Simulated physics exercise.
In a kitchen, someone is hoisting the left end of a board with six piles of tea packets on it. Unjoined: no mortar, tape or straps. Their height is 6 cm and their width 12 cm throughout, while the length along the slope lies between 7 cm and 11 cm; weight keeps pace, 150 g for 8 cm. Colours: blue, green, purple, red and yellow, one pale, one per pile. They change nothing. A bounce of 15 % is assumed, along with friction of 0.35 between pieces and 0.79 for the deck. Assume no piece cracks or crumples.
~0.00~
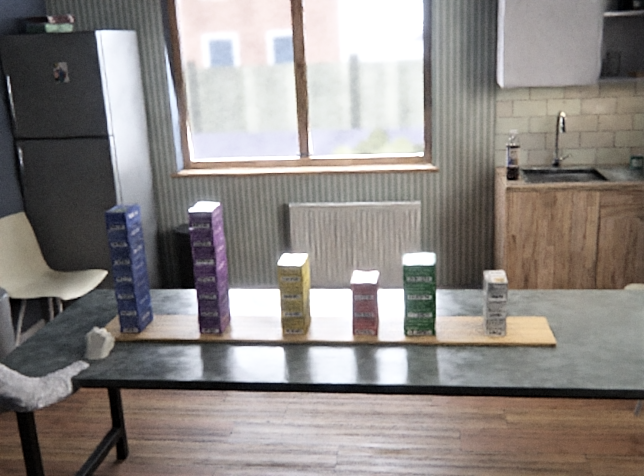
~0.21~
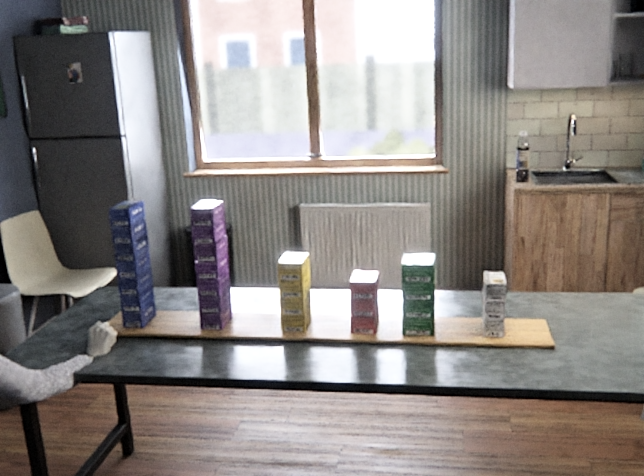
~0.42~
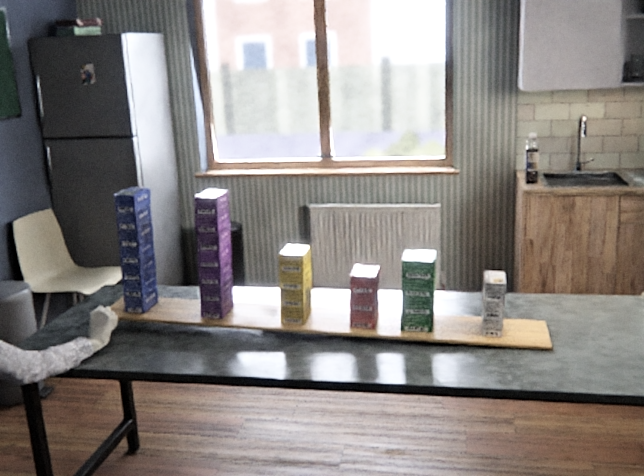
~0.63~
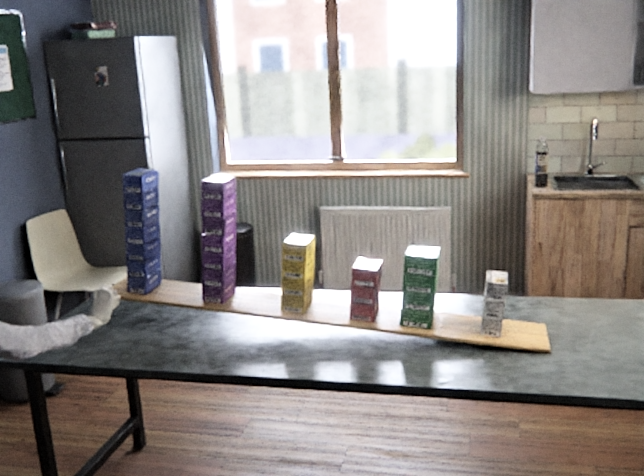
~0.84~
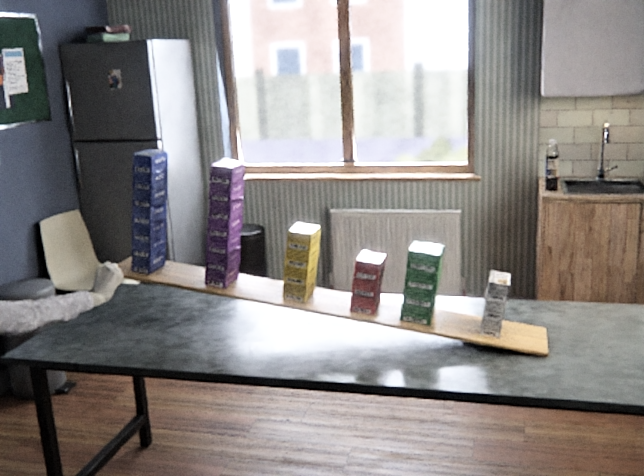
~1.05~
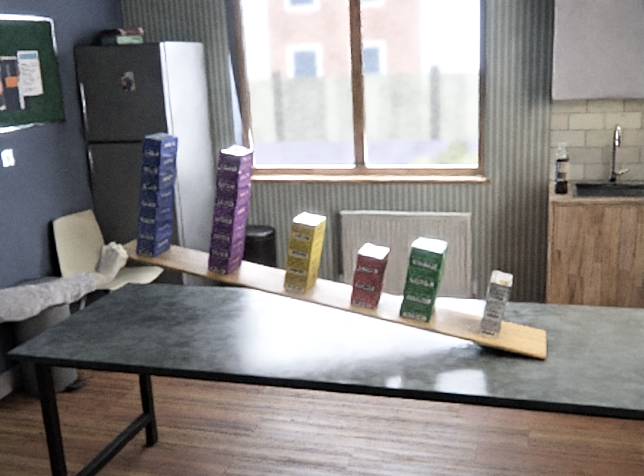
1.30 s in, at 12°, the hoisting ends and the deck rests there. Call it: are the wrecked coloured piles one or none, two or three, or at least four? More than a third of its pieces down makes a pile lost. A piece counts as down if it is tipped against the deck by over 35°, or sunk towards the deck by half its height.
At least four.
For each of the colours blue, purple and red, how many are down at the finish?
For blue the count is 7, for purple it's 7, and for red it's 1.
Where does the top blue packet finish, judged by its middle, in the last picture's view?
Its centre ends up near pixel (356, 251) in the last picture.
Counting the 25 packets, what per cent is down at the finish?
The share is about 85 in a hundred.
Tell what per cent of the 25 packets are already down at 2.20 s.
By then 85 %.
After 1.30 s, slope 12°; none of the 25 other packets down, 14 disturbed; top blue packet 6° from how it stood; top purple packet 6° from how it stood.
After 1.60 s, slope 12°; 14 of the 25 other packets down; top purple packet 45° from how it stood, 8 cm lower; top blue packet 44° from how it stood, 9 cm lower.
After 1.86 s, slope 12°; 17 of the 25 other packets down; top purple packet upside down; top blue packet 31° from how it stood, 23 cm lower.
After 2.20 s, slope 12°; 21 of the 25 other packets down; top blue packet upside down; top purple packet upside down.
In the end (3.6 s), slope 12°; 21 of the 25 other packets down; top blue packet upside down; top purple packet upside down. Wrecked, blue, green, purple and yellow. From the last view, middles, top blue packet near (356, 251), top purple packet near (463, 288).
